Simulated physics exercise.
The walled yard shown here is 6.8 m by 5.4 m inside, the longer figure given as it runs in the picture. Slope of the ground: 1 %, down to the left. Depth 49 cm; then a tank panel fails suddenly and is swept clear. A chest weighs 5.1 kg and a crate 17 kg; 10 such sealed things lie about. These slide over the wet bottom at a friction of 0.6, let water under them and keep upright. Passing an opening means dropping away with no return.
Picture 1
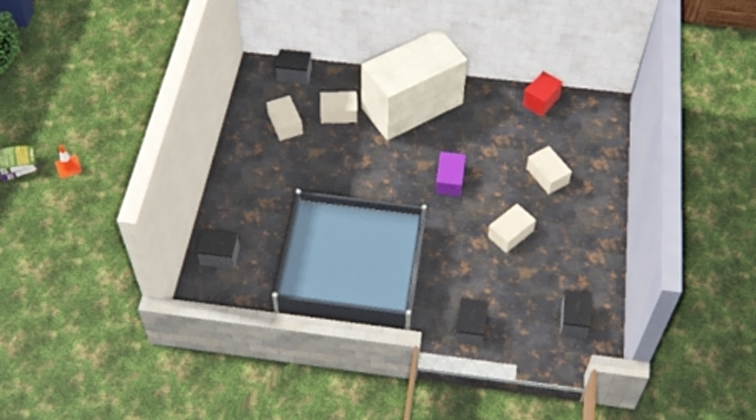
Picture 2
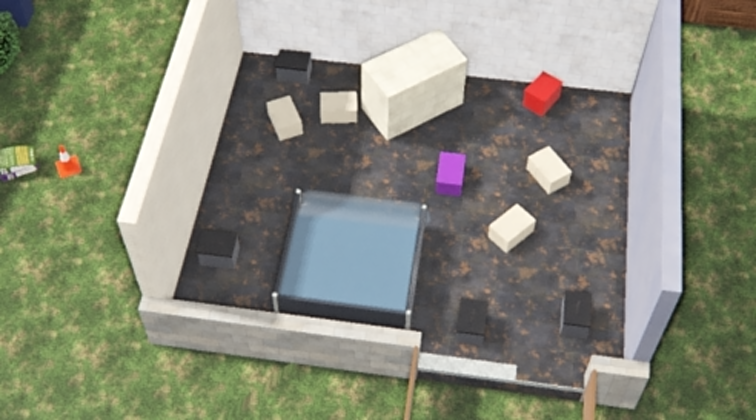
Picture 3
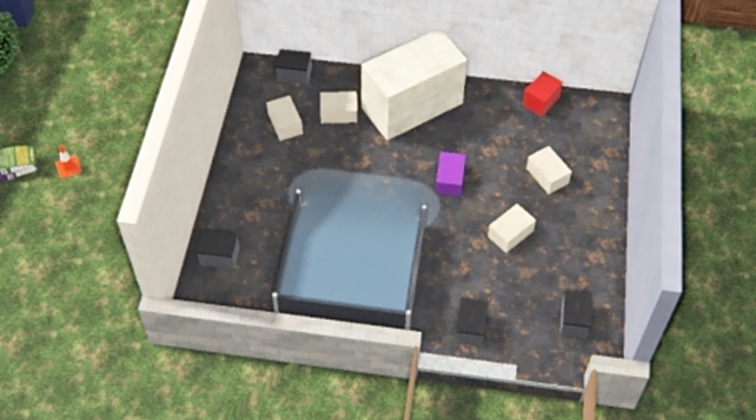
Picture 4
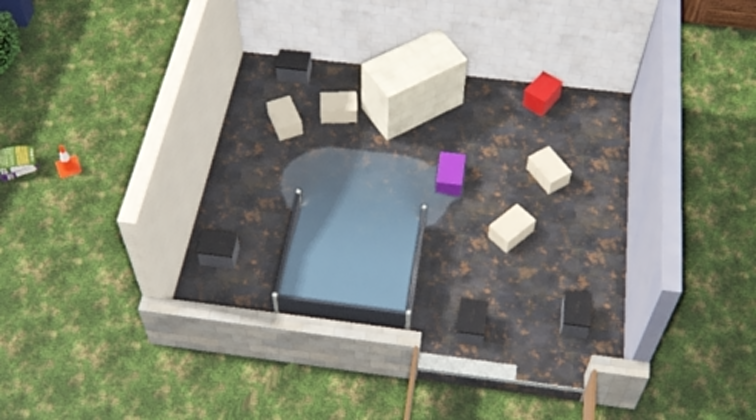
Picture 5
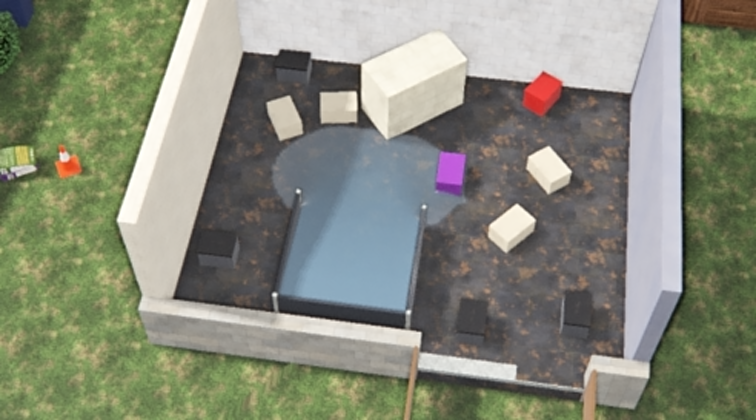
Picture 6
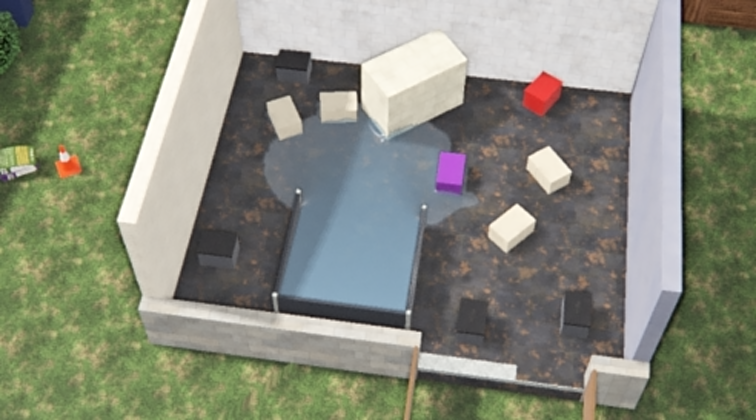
Water spreads from a square pen across the dark yard floor while the scattered blocks stay still.
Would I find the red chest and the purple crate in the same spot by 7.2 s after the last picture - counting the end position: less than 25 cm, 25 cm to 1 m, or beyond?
The red chest goes a long distance, and the purple crate goes a moderate distance.
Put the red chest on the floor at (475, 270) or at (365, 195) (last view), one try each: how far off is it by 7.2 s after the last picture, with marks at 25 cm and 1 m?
Nearly still; swept far.
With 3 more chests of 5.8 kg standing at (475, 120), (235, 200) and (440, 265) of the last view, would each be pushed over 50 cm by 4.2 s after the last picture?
In the order listed: Across the line; across the line; behind the line.
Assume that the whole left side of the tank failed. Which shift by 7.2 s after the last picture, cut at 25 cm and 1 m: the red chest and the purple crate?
Red chest: Roughly where it was; purple crate: Roughly where it was.
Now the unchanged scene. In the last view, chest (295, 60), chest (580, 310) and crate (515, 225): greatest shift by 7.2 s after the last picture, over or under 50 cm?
Beyond the limit, then within the limit, then within the limit.
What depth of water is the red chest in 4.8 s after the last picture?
Near 4 cm deep.
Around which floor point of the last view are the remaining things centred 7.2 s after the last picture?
Around (412, 243).
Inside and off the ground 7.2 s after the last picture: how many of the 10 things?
At that time the total is 4.
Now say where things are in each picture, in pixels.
In the first picture, the red chest at (544, 86), on the bottom; the purple crate at (451, 168), on the bottom; water covers 3.4 m2; 0 of 10 have shifted.
In the second picture, the red chest at (544, 86), on the bottom; the purple crate at (451, 168), on the bottom; water covers 4.3 m2; 0 of 10 have shifted.
In the third picture, the red chest at (544, 86), on the bottom; the purple crate at (451, 168) rests on the ground; water covers 5.4 m2; 0 of 10 have shifted.
In the fourth picture, the red chest at (544, 86), on the bottom; the purple crate at (451, 168) rests on the ground; water covers 6.6 m2; 0 of 10 have shifted.
In the fifth picture, the red chest at (544, 86), on the bottom; the purple crate at (451, 168), on the bottom; 7.9 m2 under water; 0 of 10 have shifted.
In the sixth picture, the red chest at (544, 86), on the bottom; the purple crate at (451, 168) rests on the ground; 8.7 m2 under water; 0 of 10 have shifted.
Then, 0.9 s after the last picture the red chest is near (544, 86), 0.0 m from its start, aground; the purple crate is near (466, 163), 0.3 m from its start, aground; 0 of 10 are out; 0 afloat.
Then, 2.8 s after the last picture the red chest is near (619, 99), 1.2 m from its start, afloat; the purple crate is near (485, 161), 0.6 m from its start, aground; 0 of 10 are out; 4 afloat.
Then, 4.8 s after the last picture the red chest is near (583, 191), 2.2 m from its start, afloat; the purple crate is near (485, 161), 0.6 m from its start, aground; 0 of 10 are out; 4 afloat.
Then, 7.2 s after the last picture the red chest is near (511, 293), 4.0 m from its start, aground; the purple crate is near (485, 161), 0.6 m from its start, aground; 0 of 10 are out; 4 afloat.
